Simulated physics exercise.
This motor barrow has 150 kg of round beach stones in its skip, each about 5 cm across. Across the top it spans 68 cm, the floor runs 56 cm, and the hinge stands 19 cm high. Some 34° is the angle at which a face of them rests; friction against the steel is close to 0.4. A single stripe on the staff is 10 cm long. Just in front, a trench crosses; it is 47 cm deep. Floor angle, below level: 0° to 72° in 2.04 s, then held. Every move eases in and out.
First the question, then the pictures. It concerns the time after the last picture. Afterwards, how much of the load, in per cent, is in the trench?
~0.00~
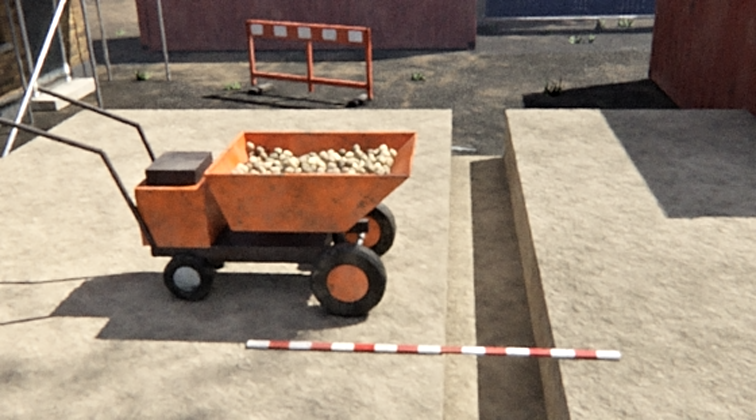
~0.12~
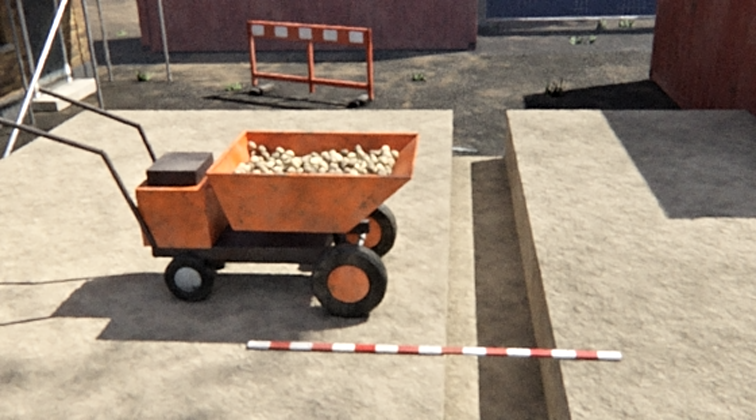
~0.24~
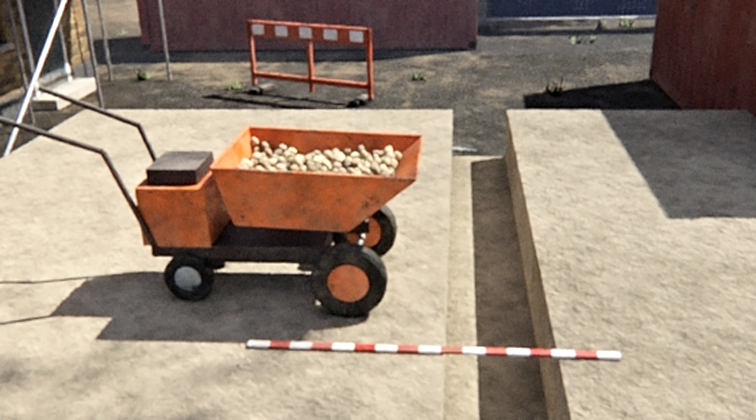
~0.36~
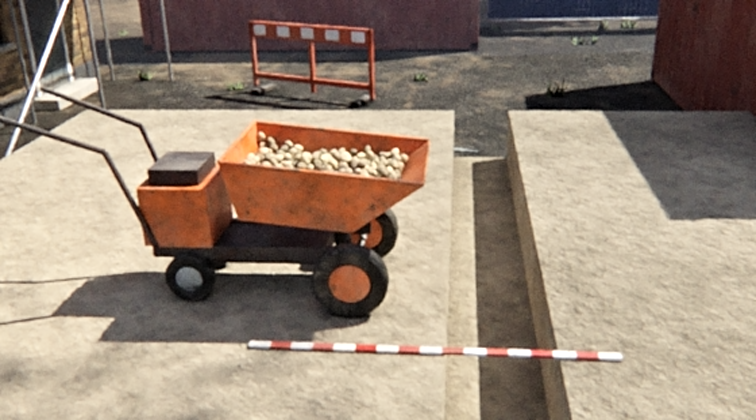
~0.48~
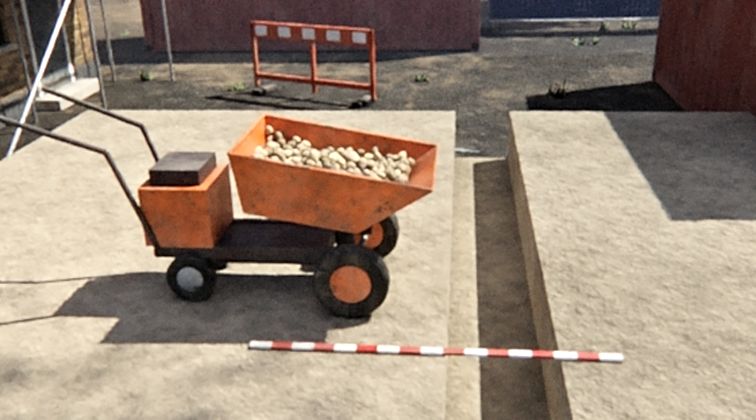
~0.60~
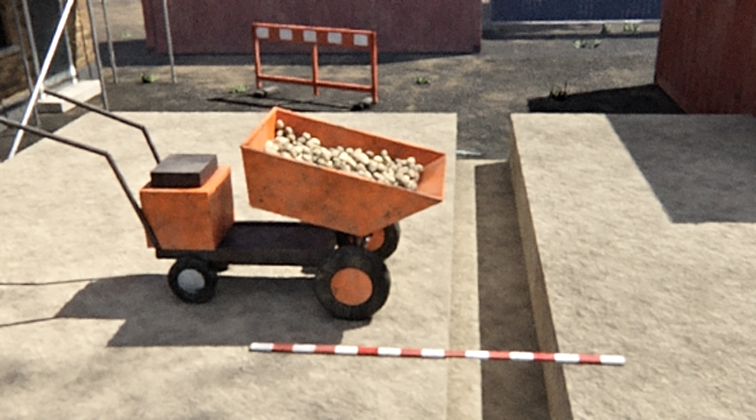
About 100 per cent.
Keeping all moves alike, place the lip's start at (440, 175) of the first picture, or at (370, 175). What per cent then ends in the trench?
Around 70% for the first place and 100% for the second.
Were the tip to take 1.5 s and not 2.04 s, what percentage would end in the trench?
That works out at about 100 in a hundred.
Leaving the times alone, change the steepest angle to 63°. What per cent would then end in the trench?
Roughly 100 percent.
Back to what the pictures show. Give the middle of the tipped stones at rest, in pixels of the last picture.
Resting centre: About (507, 359).
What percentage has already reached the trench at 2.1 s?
I'd put it near 85 per cent.
After 1.5 s the floor is at 61°; 95 % in the skip, 5 % in the trench; the foremost stones are at (514, 281).
After 2.1 s the floor is at 72°; 15 % in the skip, 85 % in the trench; the foremost stones are at (559, 316).
After 2.5 s the floor is at 72°; 1 % in the skip, 99 % in the trench; the foremost stones are at (563, 317).
After 4.4 s the floor is at 72°; 0 % in the skip, 100 % in the trench; the foremost stones are at (562, 309).
